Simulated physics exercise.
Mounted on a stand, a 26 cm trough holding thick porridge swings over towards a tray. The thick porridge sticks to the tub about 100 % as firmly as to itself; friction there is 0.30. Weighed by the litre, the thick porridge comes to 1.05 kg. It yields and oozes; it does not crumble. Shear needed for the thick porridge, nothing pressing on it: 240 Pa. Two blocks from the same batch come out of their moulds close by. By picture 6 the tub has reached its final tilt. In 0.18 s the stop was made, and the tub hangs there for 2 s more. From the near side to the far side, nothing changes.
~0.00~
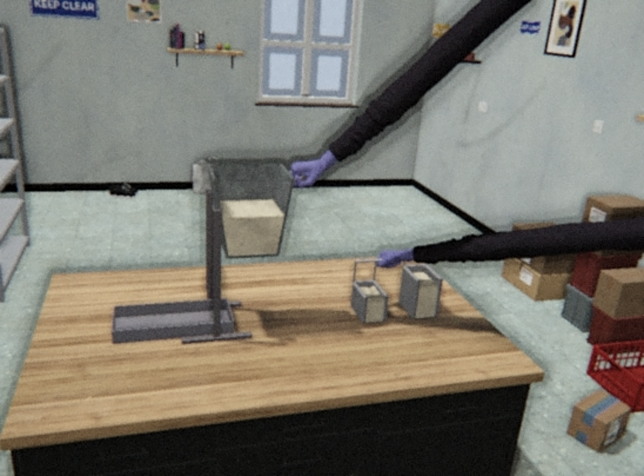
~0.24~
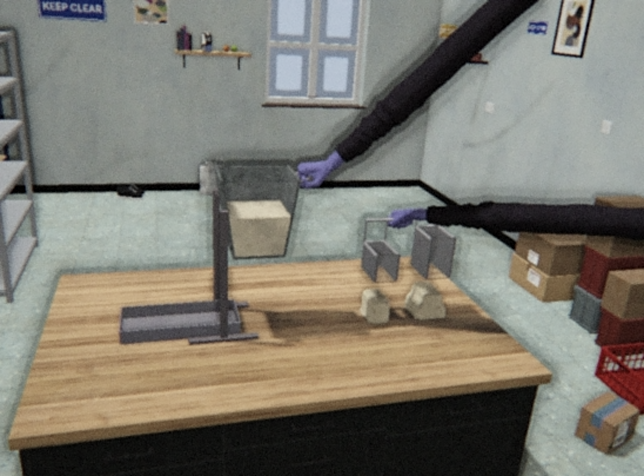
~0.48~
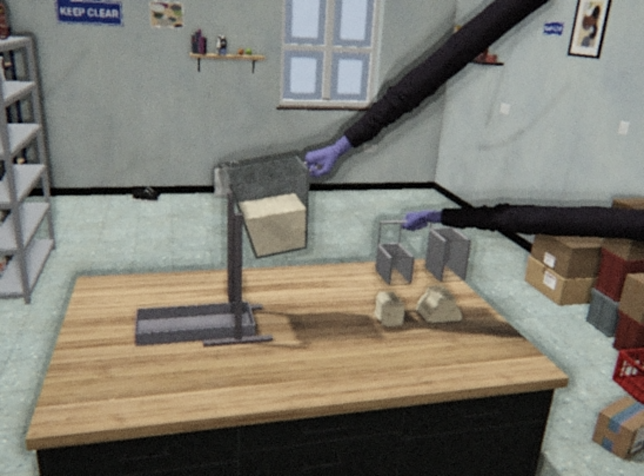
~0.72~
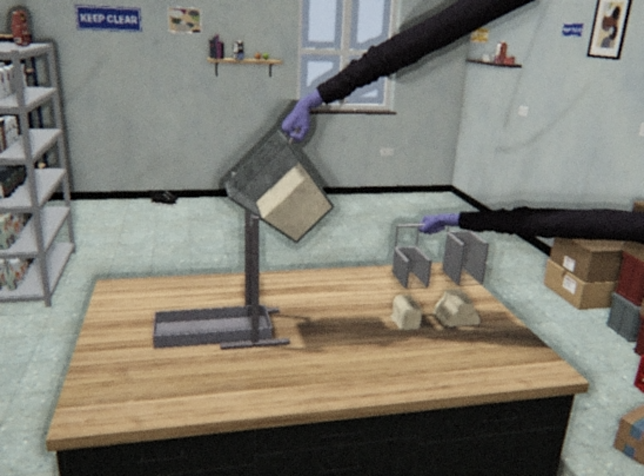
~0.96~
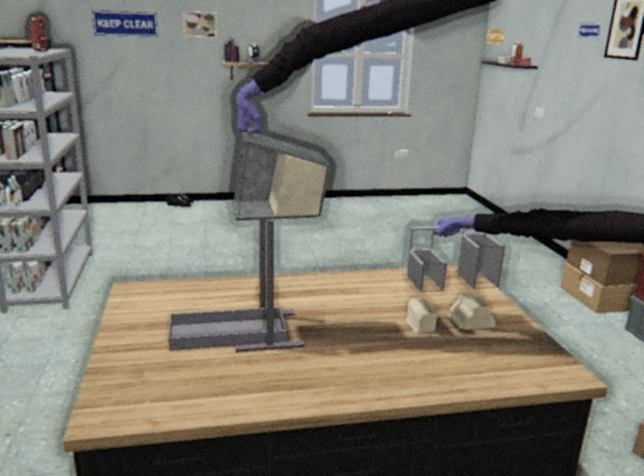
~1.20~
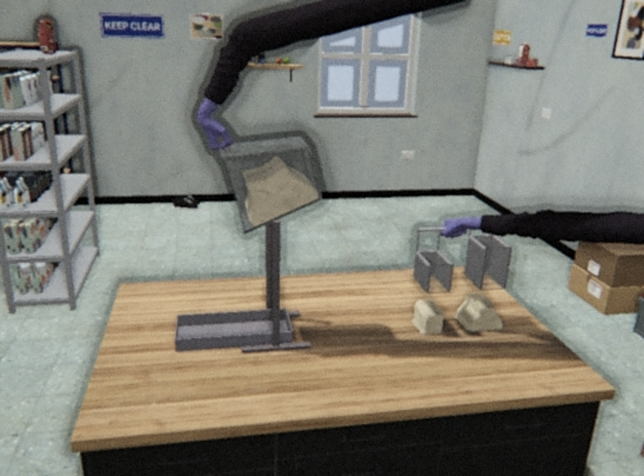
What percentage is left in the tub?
About 0 %.
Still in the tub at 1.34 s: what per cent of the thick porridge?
About 70 %.
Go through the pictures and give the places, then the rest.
In the first frame, handle-side rim at (292, 179), tilt 0 degrees; top of the thick porridge at (236, 217); blocks stand 8.8 cm, 14 cm (left to right).
In the second frame, handle-side rim at (298, 180), tilt 0 degrees; top of the thick porridge at (242, 218); blocks stand 8.5 cm, 11 cm (left to right).
In the third frame, handle-side rim at (307, 170), tilt 10 degrees; top of the thick porridge at (301, 209); blocks stand 8.5 cm, 9.9 cm (left to right).
In the fourth frame, handle-side rim at (286, 143), tilt 45 degrees; top of the thick porridge at (306, 177); blocks stand 8.5 cm, 9.9 cm (left to right).
In the fifth frame, handle-side rim at (247, 143), tilt 82 degrees; top of the thick porridge at (290, 157); blocks stand 8.5 cm, 9.9 cm (left to right).
In the sixth frame, handle-side rim at (223, 160), tilt 105 degrees; top of the thick porridge at (281, 169); blocks stand 8.5 cm, 9.9 cm (left to right).
After 1.34 s, the tub is at 105 degrees and holds 72 %.
After 1.51 s, the tub is at 105 degrees and holds 36 %.
After 1.68 s, the tub is at 105 degrees and holds 15 %.
After 1.85 s, the tub is at 105 degrees and holds 0 %.
After 3.20 s, at the end, the tub is at 105 degrees and holds 0 %.
